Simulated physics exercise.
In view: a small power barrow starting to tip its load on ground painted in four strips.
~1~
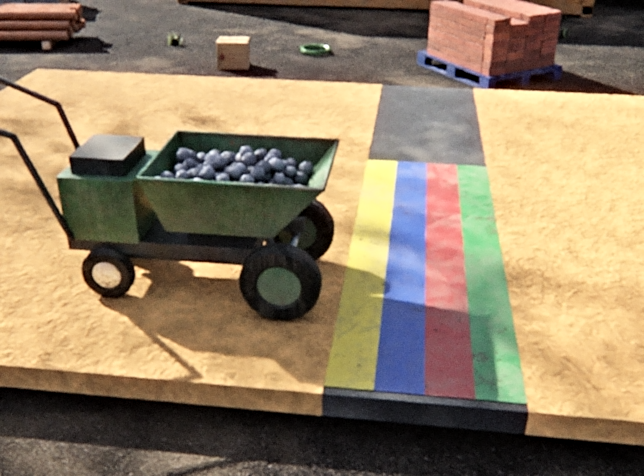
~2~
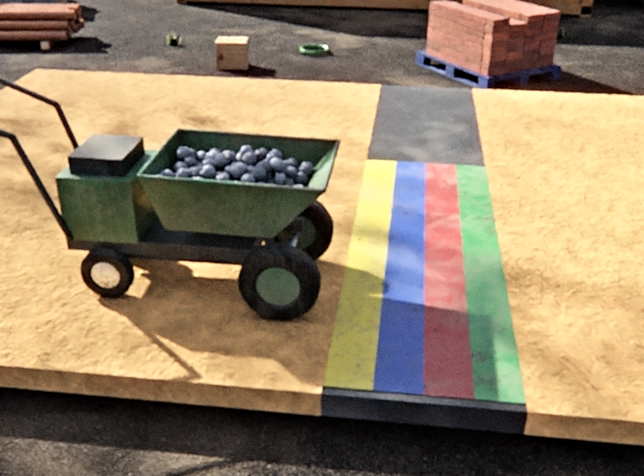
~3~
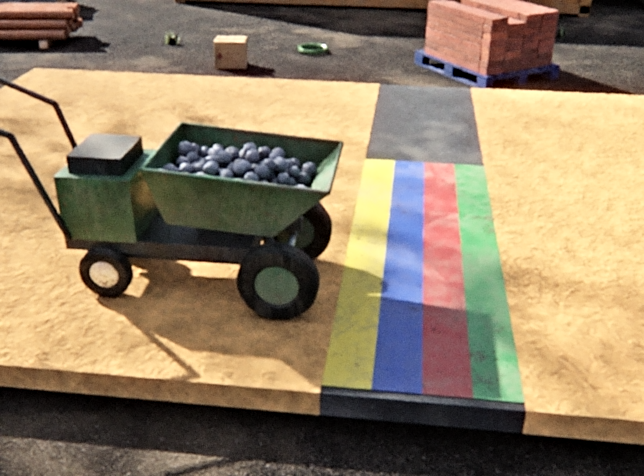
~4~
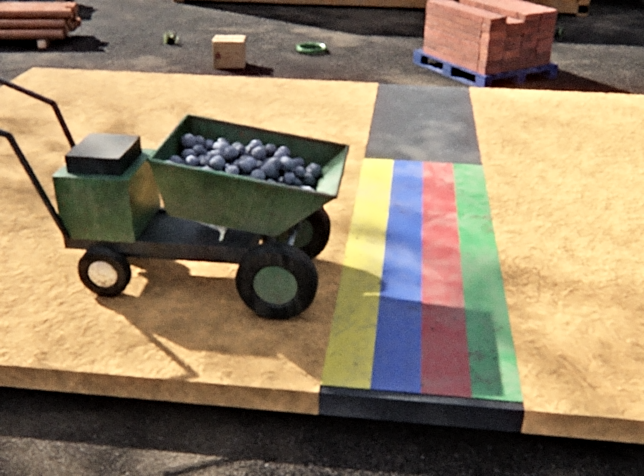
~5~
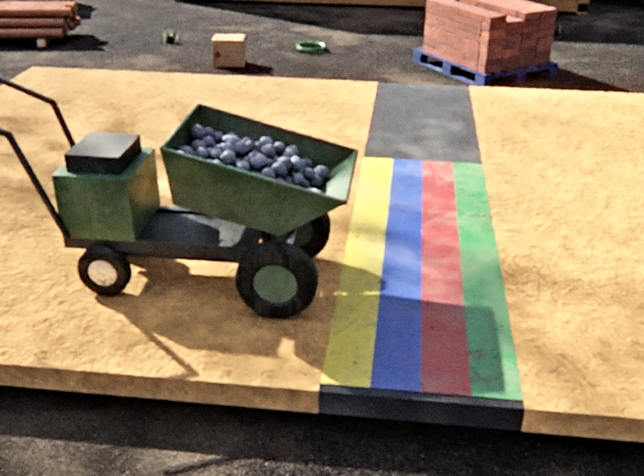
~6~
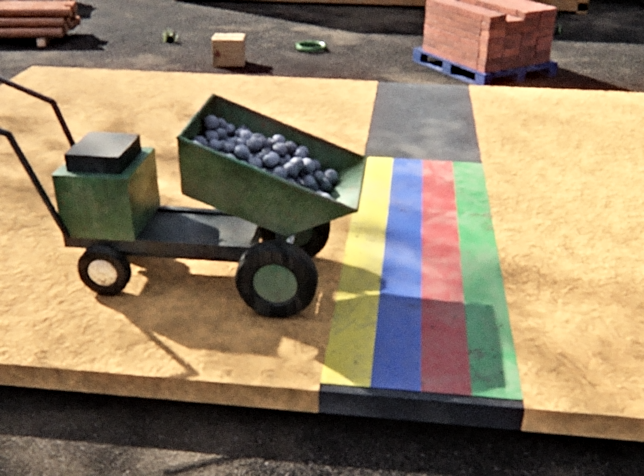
On a sunlit yard, a green barrow's skip of dark round cobbles gradually tilting forward to the right beside four painted strips.
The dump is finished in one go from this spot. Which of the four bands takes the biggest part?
The heap favours the red strip.
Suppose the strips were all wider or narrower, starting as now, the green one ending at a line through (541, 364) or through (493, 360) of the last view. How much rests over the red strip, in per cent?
First some 30, then 30 per cent.
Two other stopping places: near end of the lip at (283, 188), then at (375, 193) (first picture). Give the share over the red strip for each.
The first gives 20 %, the second 20 %.
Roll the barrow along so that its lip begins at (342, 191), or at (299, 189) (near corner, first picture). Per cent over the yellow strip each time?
About 0 and 10 per cent.
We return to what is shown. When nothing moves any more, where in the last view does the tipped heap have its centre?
Around (445, 290).
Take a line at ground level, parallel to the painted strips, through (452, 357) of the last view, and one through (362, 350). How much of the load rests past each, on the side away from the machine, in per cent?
In turn 40 and 80 in a hundred.
Soon after the last picture, skip tipped steeply; all in the skip.
A little later, skip tipped right over; most in the skip; a small part over the blue strip; a small part over the red strip; a stray few falling.
Later still, skip tipped right over; about a quarter in the skip; about a quarter over the blue strip; about a third over the red strip; about a quarter over the green strip; a small part off the paint.
At rest, skip tipped right over; about a quarter in the skip; a stray few over the yellow strip; about a quarter over the blue strip; about a third over the red strip; about a quarter over the green strip; a small part off the paint.
